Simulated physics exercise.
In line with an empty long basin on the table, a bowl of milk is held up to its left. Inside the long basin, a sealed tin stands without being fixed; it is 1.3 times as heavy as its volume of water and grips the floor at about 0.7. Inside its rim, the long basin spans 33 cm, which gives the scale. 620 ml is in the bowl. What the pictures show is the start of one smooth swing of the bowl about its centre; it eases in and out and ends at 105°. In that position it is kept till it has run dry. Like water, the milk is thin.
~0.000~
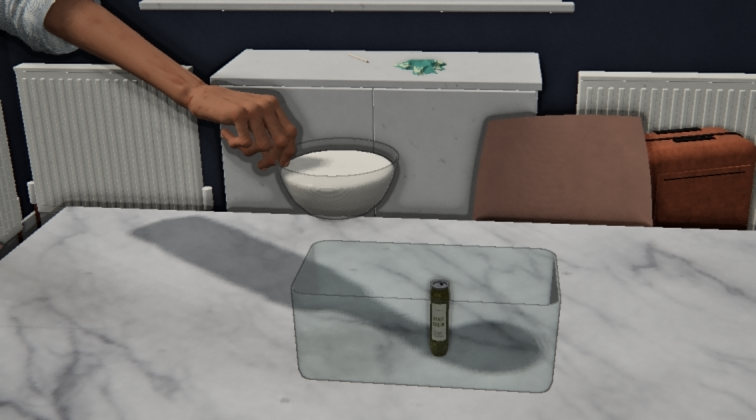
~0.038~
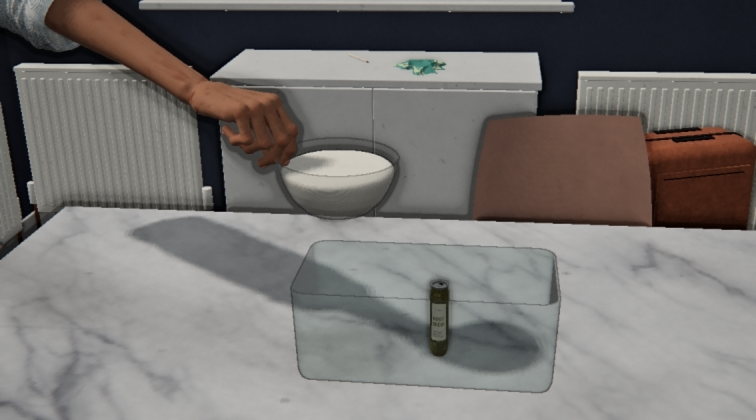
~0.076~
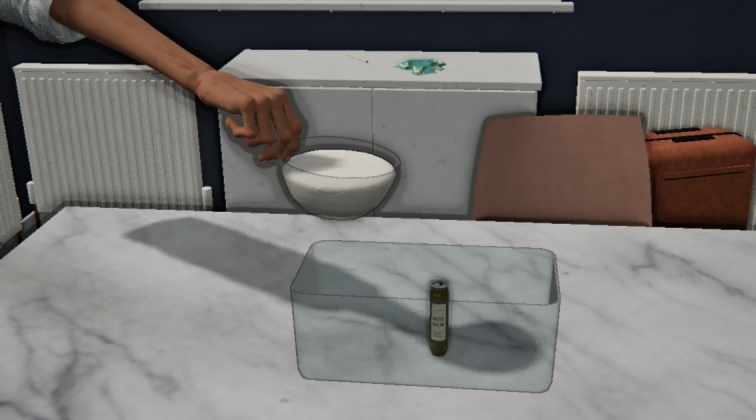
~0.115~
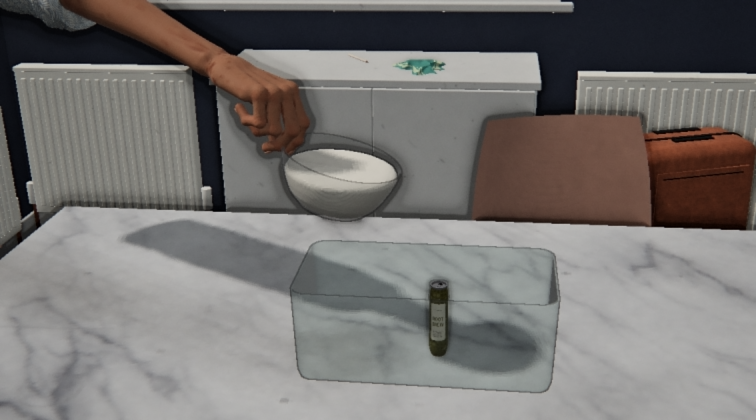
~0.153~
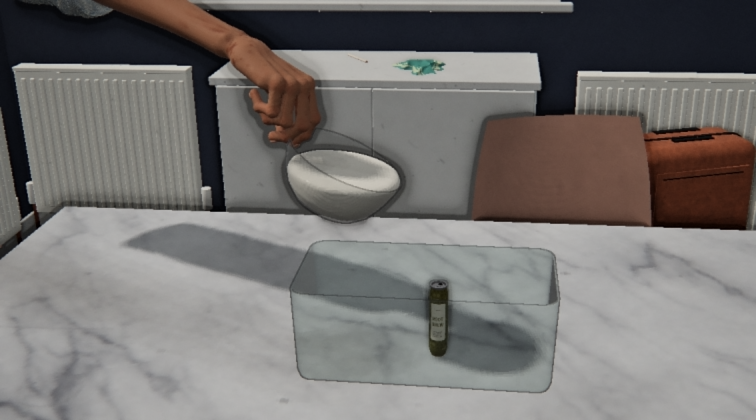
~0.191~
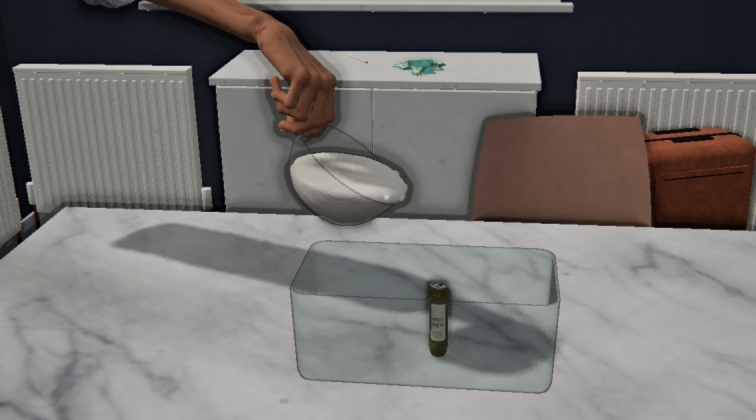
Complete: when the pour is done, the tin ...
... has tipped over.
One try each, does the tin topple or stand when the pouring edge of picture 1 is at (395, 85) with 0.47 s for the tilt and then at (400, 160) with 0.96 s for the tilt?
First it stays on its base; then it stays on its base.
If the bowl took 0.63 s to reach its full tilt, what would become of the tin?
In that case the tin overturns.
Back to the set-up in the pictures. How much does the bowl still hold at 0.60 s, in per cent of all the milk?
0 %.
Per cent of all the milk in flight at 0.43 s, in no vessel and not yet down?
Roughly 28 percent.
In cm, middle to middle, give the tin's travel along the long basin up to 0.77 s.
Around 6 cm.
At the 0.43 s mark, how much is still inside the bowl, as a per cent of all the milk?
Portion remaining: Approx. 7 per cent.
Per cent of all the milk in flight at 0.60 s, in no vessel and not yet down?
Roughly 2 per cent.
After 0.43 s the tilt is 103° and 7 per cent is still to pour; the tin stands where it began.
After 0.60 s the tilt is 105° and 0 per cent is still to pour; the tin leans 9°.
After 0.77 s the tilt is 105° and 0 per cent is still to pour; the tin leans 53°.
After 0.97 s the tilt is 105° and 0 per cent is still to pour; the tin lies on its side.
In the end the tin lies on its side.
